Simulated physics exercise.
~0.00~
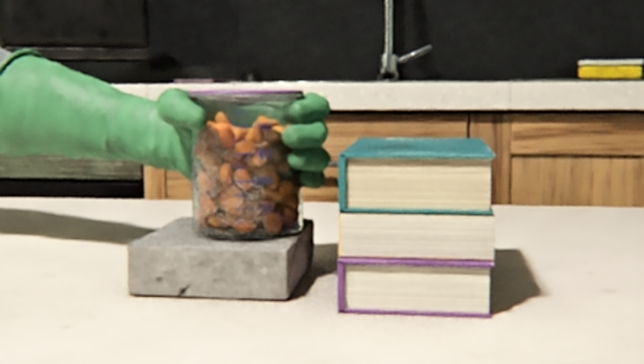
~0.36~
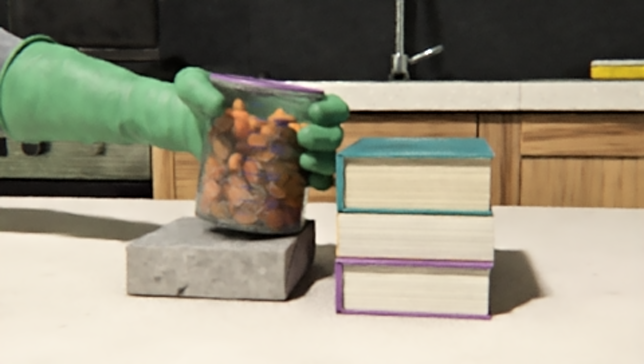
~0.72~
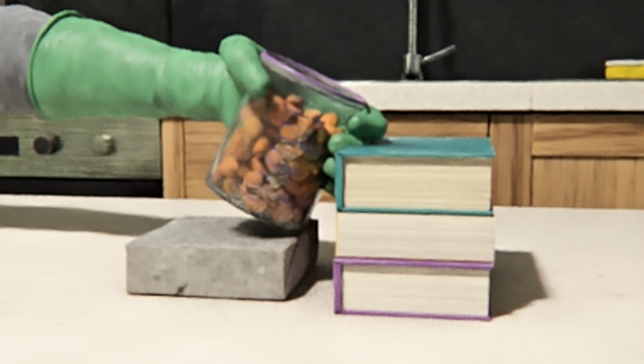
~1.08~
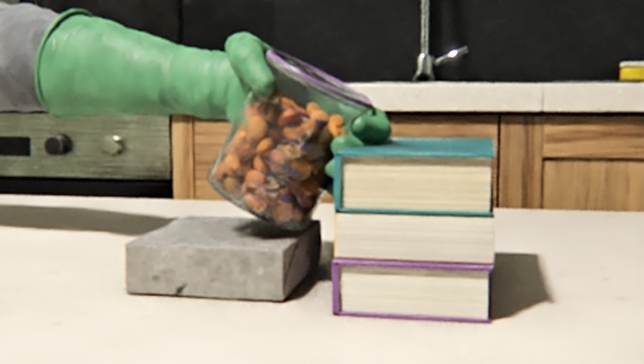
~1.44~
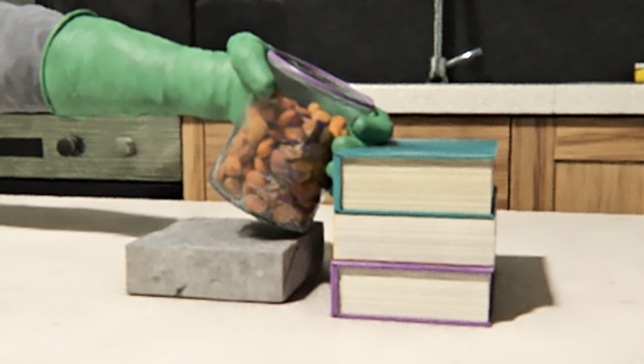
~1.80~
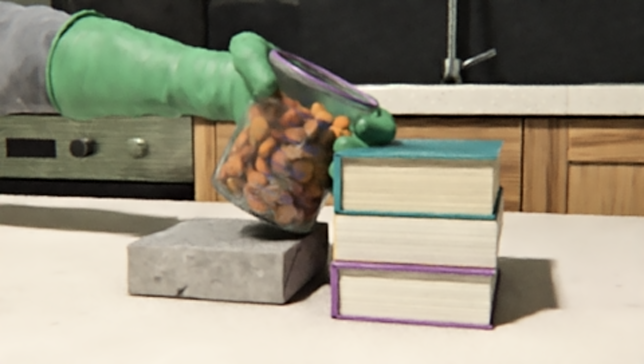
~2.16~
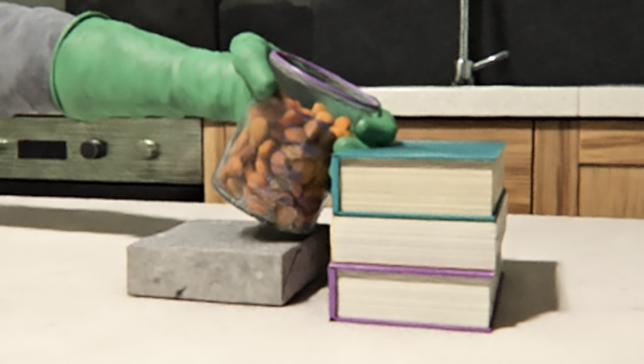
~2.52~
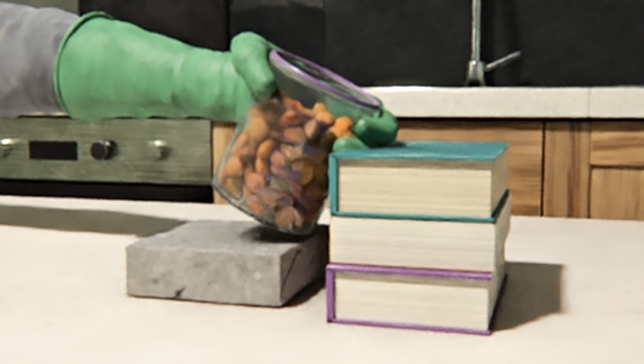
A clear open container filled with orange-brown pieces, its rim edged in purple, stands upright on a grey stone block, gripped by a green-gloved hand reaching in from the left. To its right, three books with teal and purple covers are stacked on a pale counter, seen from the front in a kitchen with wooden cabinets. The hand lifts the container slightly and tips it rightward, its fingers reaching the top book. The pieces shift toward the lowered side. The hand then holds it tilted while the view drifts gently sideways, and everything stays inside.
